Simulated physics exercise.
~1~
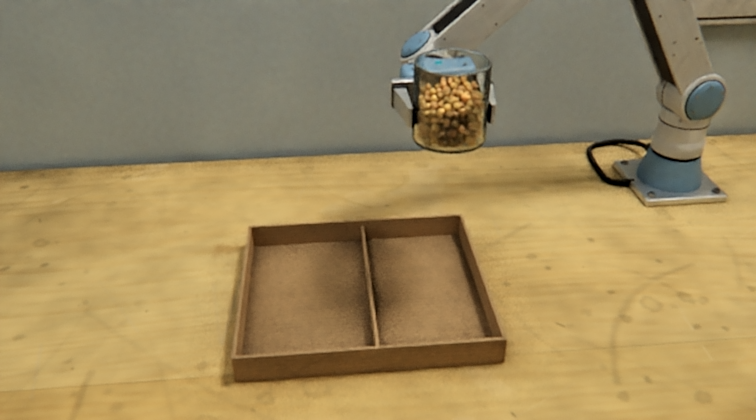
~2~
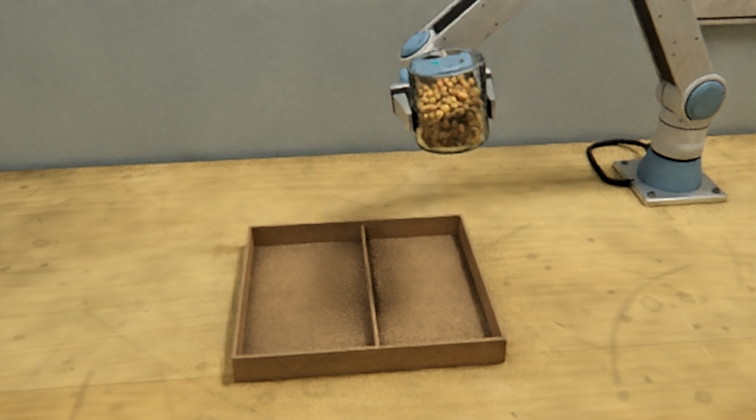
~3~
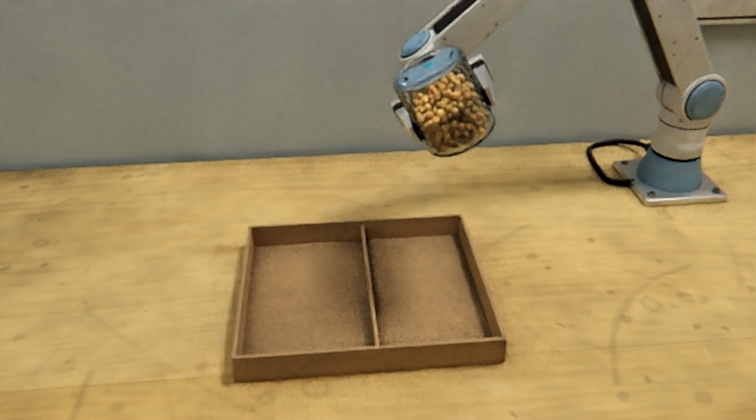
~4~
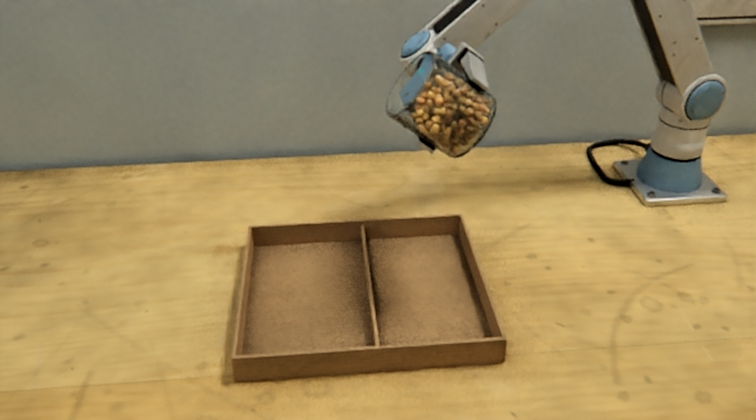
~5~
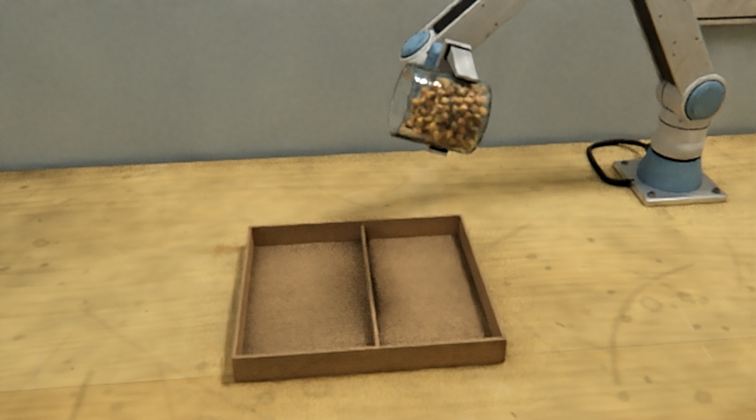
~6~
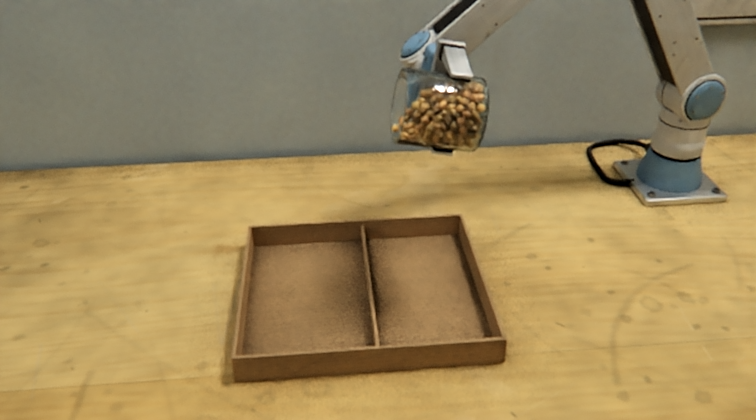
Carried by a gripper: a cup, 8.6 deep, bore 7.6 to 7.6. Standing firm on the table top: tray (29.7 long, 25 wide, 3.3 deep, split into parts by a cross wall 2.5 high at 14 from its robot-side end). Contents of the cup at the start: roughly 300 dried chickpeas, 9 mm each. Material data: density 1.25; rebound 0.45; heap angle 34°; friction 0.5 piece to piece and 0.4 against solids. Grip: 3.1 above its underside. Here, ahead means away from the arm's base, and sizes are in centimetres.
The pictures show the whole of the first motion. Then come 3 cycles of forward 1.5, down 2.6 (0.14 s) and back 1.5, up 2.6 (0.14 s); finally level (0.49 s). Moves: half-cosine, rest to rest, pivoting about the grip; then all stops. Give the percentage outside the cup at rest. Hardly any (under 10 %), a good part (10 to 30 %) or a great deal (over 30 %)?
Hardly any.
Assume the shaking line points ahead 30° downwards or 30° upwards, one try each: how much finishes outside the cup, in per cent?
You'd get about 25 per cent with the first setting and about 50 per cent with the second.
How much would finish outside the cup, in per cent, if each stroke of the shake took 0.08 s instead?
About 25 per cent in that case.
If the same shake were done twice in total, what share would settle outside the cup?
Then roughly 5 percent.
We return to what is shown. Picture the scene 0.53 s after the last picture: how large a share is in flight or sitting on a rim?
Around 1 percent of the load.
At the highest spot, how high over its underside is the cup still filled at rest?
Some 7.5 cm.
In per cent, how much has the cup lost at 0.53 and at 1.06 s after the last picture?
Around 5 % and around 5 %.
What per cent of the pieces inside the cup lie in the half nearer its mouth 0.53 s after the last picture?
Some 30 percent is in that half.
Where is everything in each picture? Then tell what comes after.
In the first frame, cup middle at (451, 102), level; upper third of the load around (453, 101), from x 420 to 480, top at y 85; 304 in the cup.
In the second frame, cup middle at (449, 102), tilted 8° forward; upper third of the load around (454, 102), from x 420 to 480, top at y 85.
In the third frame, cup middle at (446, 103), tilted 28° forward; upper third of the load around (459, 100), from x 415 to 485, top at y 80.
In the fourth frame, cup middle at (442, 106), tilted 52° forward; upper third of the load around (458, 97), from x 415 to 485, top at y 75.
In the fifth frame, cup middle at (440, 109), tilted 72° forward; upper third of the load around (456, 96), from x 415 to 480, top at y 80.
In the sixth frame, cup middle at (440, 111), tilted 80° forward; upper third of the load around (459, 100), from x 395 to 480, top at y 85; 304 in the cup.
Then, 0.53 s after the last picture, tilted 80° forward, highest piece 28 above the table; 290 in the cup, 8 in the far-side part, 2 in the robot-side part, 4 in flight or on a rim.
Then, 1.06 s after the last picture, tilted 45° forward, highest piece 28 above the table; 287 in the cup, 11 in the far-side part, 6 in the robot-side part.
Then, 1.53 s after the last picture, level, highest piece 30 above the table; 287 in the cup, 11 in the far-side part, 6 in the robot-side part.
Then, 2.58 s after the last picture, level, highest piece 30 above the table; 287 in the cup, 11 in the far-side part, 6 in the robot-side part.
Final count, 287 in the cup, 11 in the far-side part, 6 in the robot-side part. That is 6 % outside the cup.
